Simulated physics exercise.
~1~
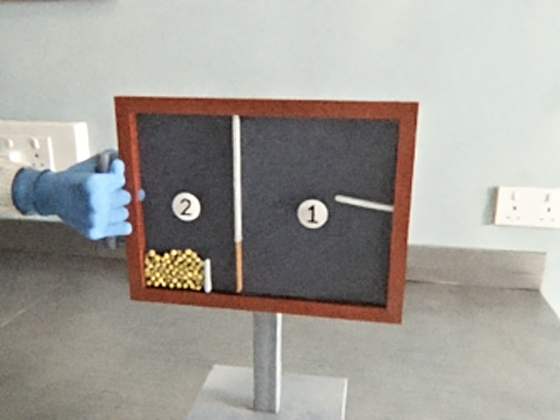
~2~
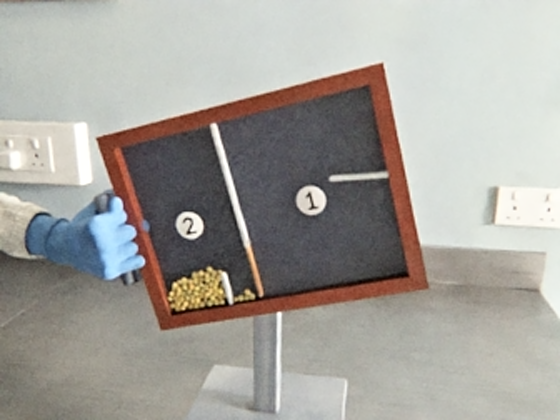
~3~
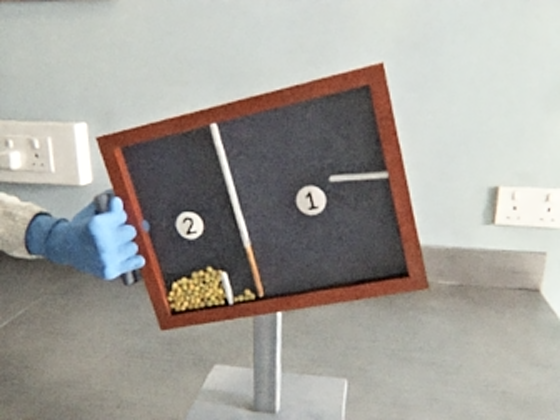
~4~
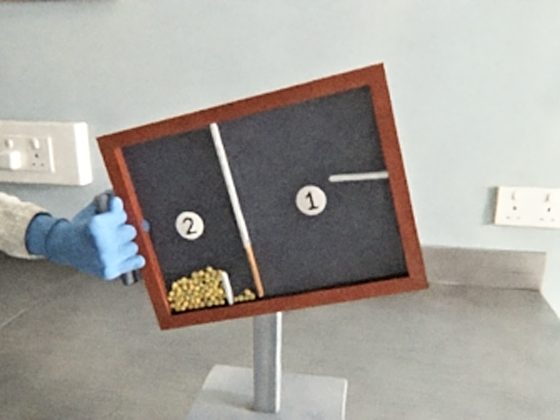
On a grey countertop, a blue-gloved hand turned a framed dark box on a stand so its right side tipped up, and the small yellowish beans shifted slightly but stayed heaped in the lower left compartment, where everything came to rest.
